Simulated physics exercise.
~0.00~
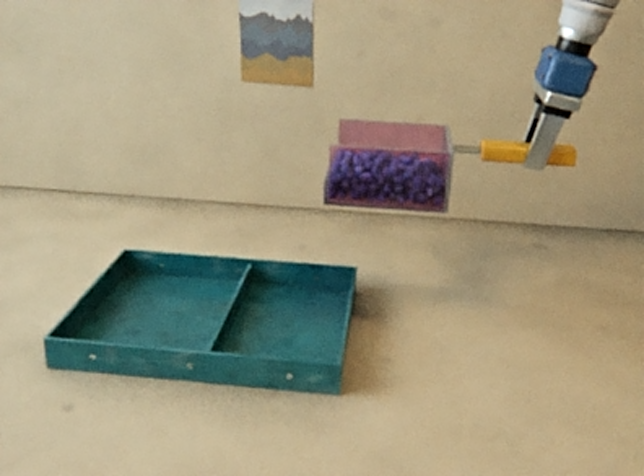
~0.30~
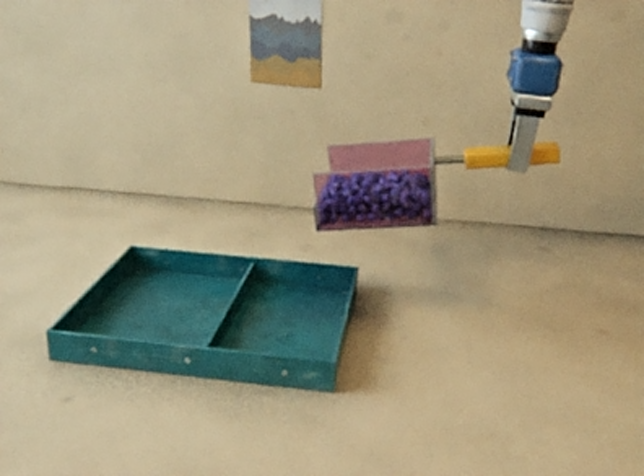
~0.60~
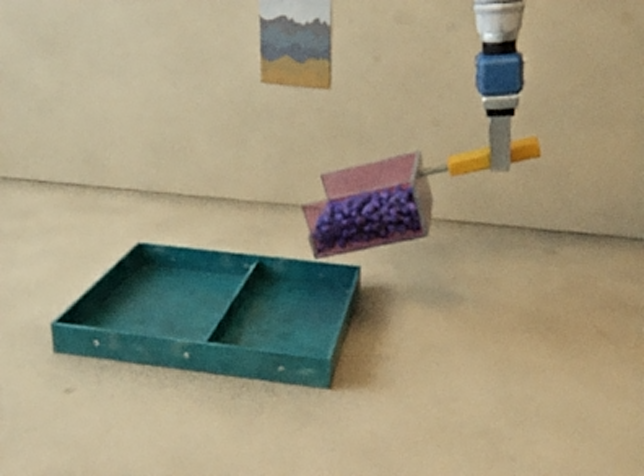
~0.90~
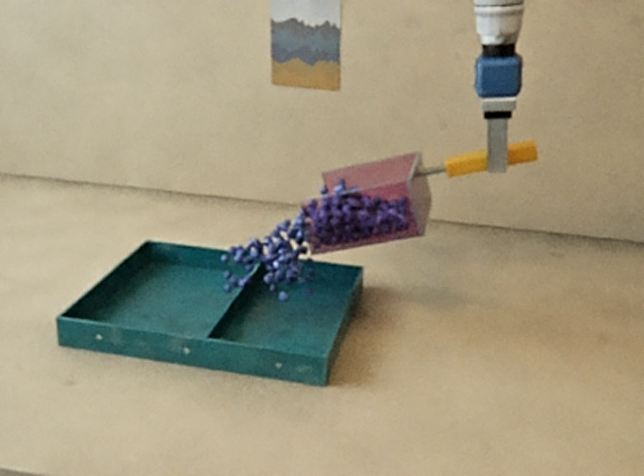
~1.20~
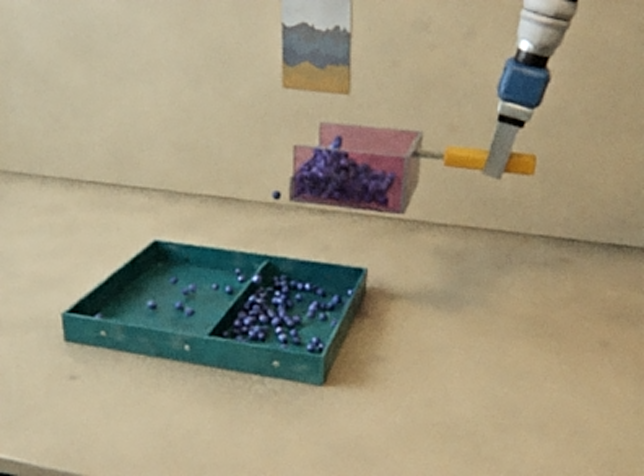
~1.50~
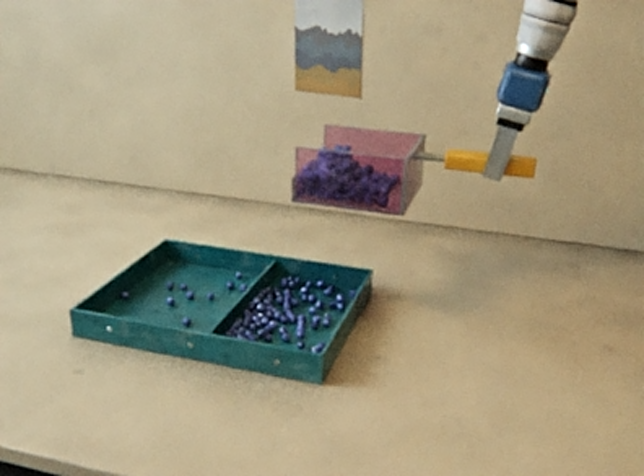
Robot arm tipping a clear pinkish box of purple beads, spilling some into a divided green tray, then levelling the still well-filled box.
